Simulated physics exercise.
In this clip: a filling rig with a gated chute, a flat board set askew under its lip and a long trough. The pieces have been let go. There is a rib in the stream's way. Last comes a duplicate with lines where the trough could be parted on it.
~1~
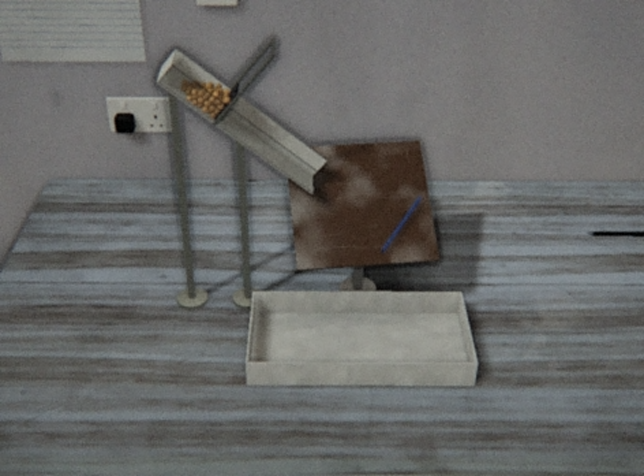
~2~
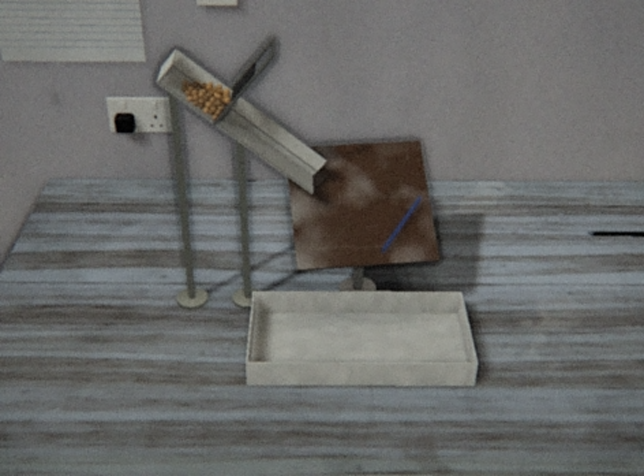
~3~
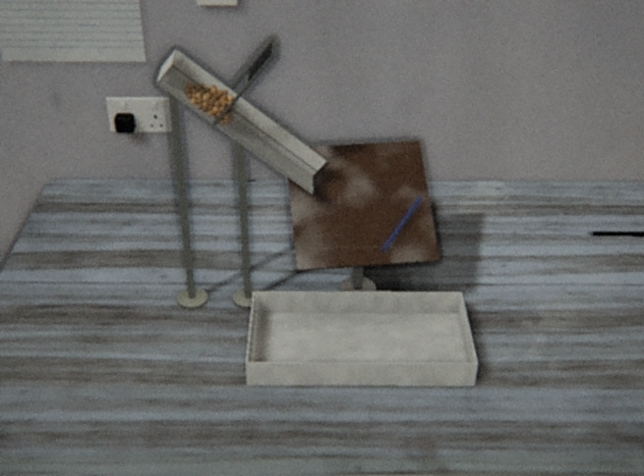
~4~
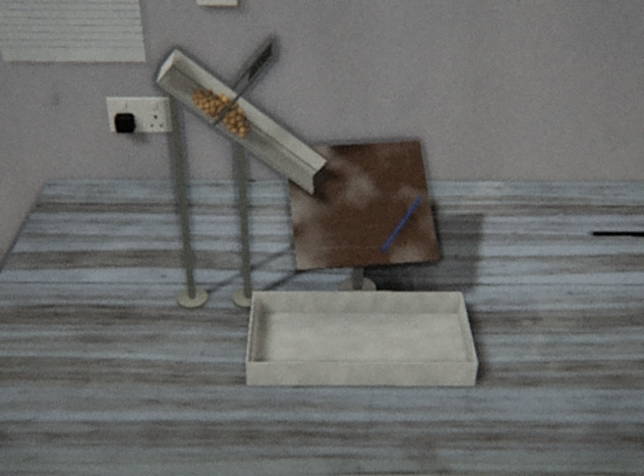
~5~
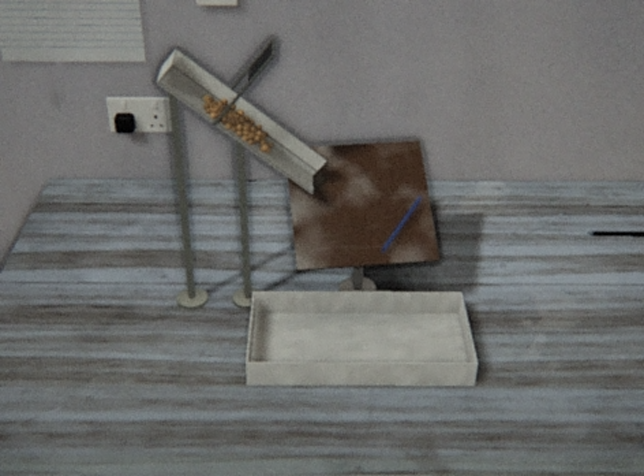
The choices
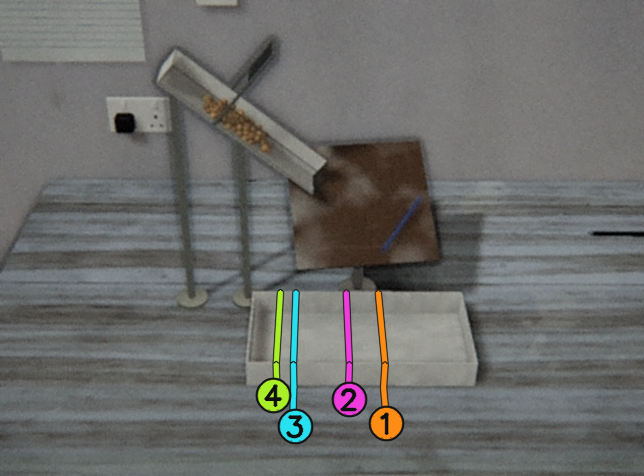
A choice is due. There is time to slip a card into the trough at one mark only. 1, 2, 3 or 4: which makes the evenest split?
Take 1.
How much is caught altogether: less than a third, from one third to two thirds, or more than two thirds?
About that: More than two thirds.
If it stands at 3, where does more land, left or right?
Right.
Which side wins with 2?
More lands on the right.
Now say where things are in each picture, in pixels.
In the first picture, load behind the gate near (205, 97), round wooden beads; lip of the chute near (312, 185), sloping fairly steeply.
In the second picture, middle of the board near (361, 203), tilted fairly steeply; middle of its low edge near (369, 265); of its high edge near (353, 144).
In the third picture, front corners of the trough near (247, 363) and (477, 364), empty; front of the load near (227, 121).
In the fourth picture, middle of the load near (221, 109); its front near (246, 131), close to a quarter of the way to the lip; rib from (420, 197) to (384, 249).
In the fifth picture, middle of the load near (236, 120); its front near (268, 151), close to half of the way to the lip.
On the marked copy, line 1 crosses the front rim at (384, 363); line 2 crosses the front rim at (349, 363); line 3 crosses the front rim at (293, 363); line 4 crosses the front rim at (276, 363).
For line 1, of what is caught, close to two thirds on the left of the divider, close to a third on the right.
For line 2, of what is caught, only a few on the left of the divider, all but a few on the right.
For line 3, of what is caught, none at all on the left of the divider, the whole lot on the right.
For line 4, of what is caught, none at all on the left of the divider, the whole lot on the right.
